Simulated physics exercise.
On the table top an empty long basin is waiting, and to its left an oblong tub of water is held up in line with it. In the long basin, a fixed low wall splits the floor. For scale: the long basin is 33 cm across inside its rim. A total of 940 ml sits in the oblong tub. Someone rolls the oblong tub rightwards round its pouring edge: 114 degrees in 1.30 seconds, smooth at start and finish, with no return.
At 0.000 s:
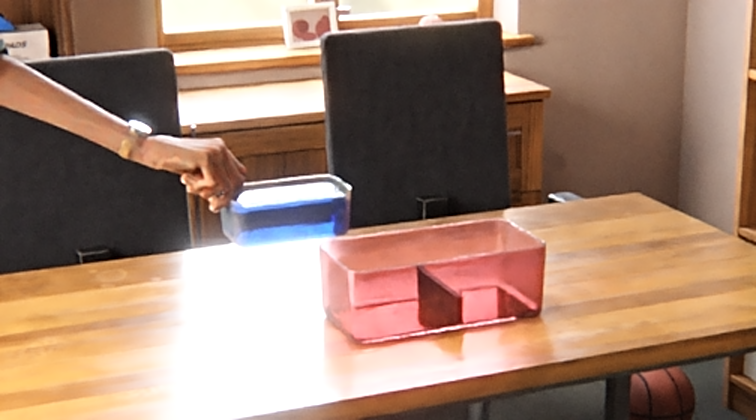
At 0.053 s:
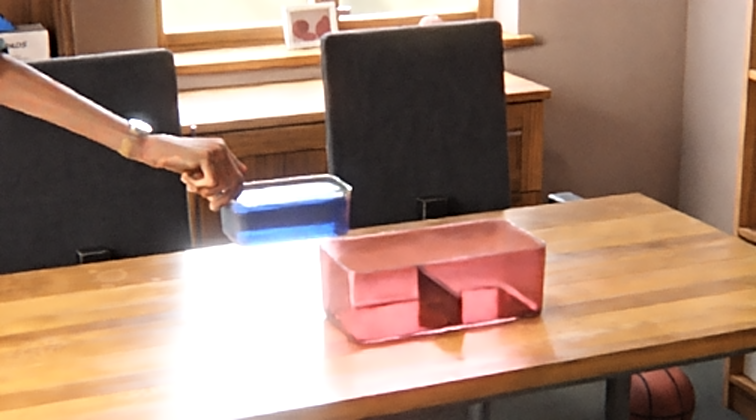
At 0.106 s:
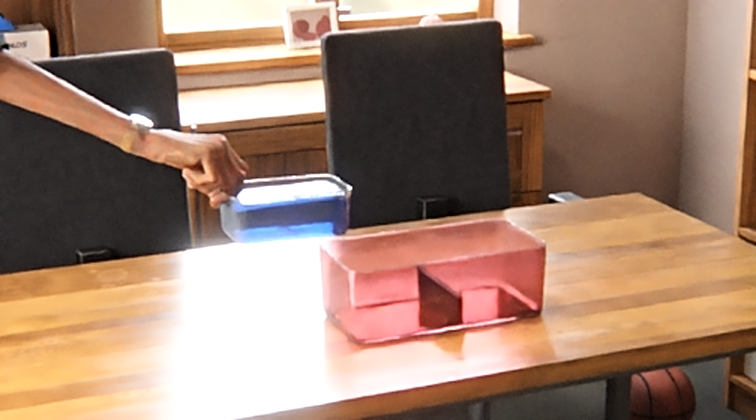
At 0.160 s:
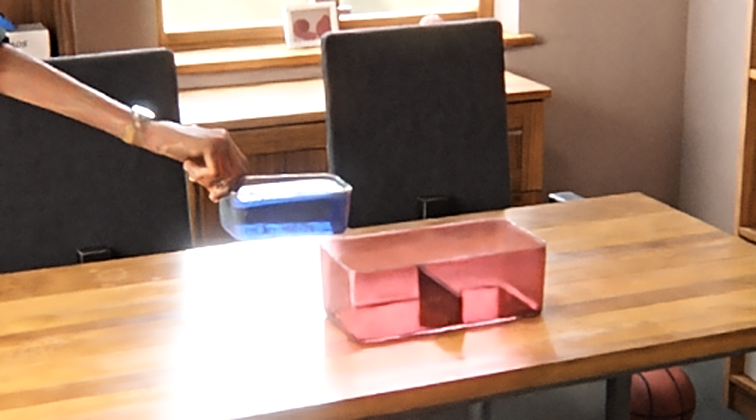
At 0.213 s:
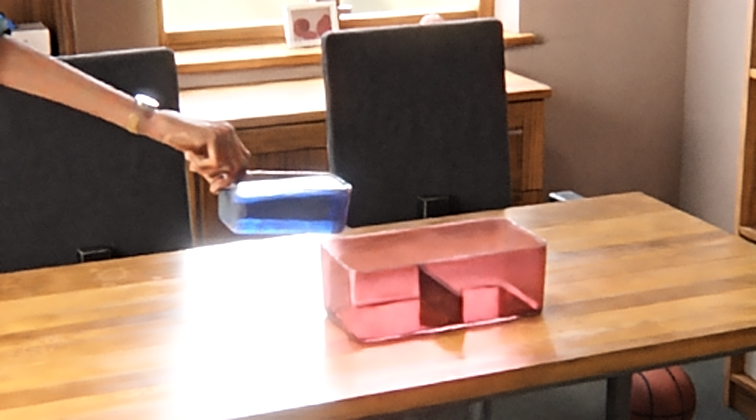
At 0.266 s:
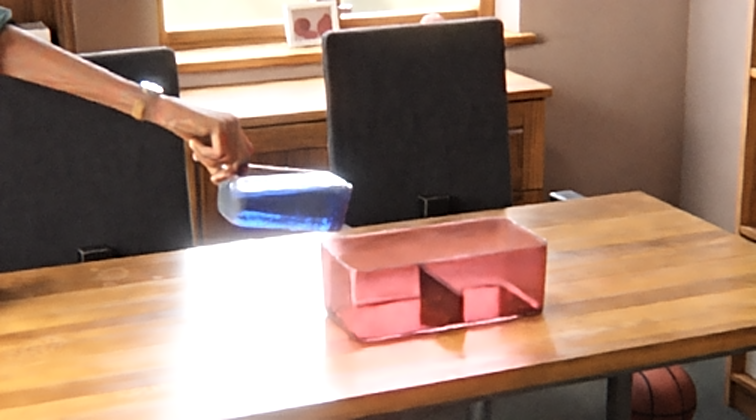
A wooden table stands in a sunlit room with a window and a sideboard behind it, seen from slightly above by a still camera. An empty, clear red basin with a divider rests on the table before dark chairs, and a hand from the left holds a blue tub of water beside it. The hand slowly tilts the tub slightly rightwards, its left end rising.
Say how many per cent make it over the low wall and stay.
About 10 per cent makes it over and stays.
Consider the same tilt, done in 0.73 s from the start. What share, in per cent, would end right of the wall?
In that case, roughly 25 per cent.
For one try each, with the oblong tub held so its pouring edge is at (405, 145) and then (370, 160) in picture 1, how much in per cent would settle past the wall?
80 per cent first, 60 per cent second.
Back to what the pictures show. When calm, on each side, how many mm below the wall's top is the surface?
It's around 18 mm on the left side and around 44 mm on the right side.
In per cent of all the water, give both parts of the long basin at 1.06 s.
Near 76 on the left, 5 on the right.
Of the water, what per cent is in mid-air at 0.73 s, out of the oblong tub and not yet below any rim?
Close to 44 in a hundred.
Then, 0.73 s in, the tilt is 67° and 35 per cent is still to pour, 21 is left of the wall and 0 right of it.
Then, 1.06 s in, the tilt is 105° and 4 per cent is still to pour, 77 is left of the wall and 5 right of it.
Then, 1.42 s in, the tilt is 114° and 0 per cent is still to pour, 87 is left of the wall and 8 right of it.
Then, 1.80 s in, the tilt is 114° and 0 per cent is still to pour, 85 is left of the wall and 10 right of it.
Finally, 85 per cent lies left of the wall, 10 right of it and 5 outside.
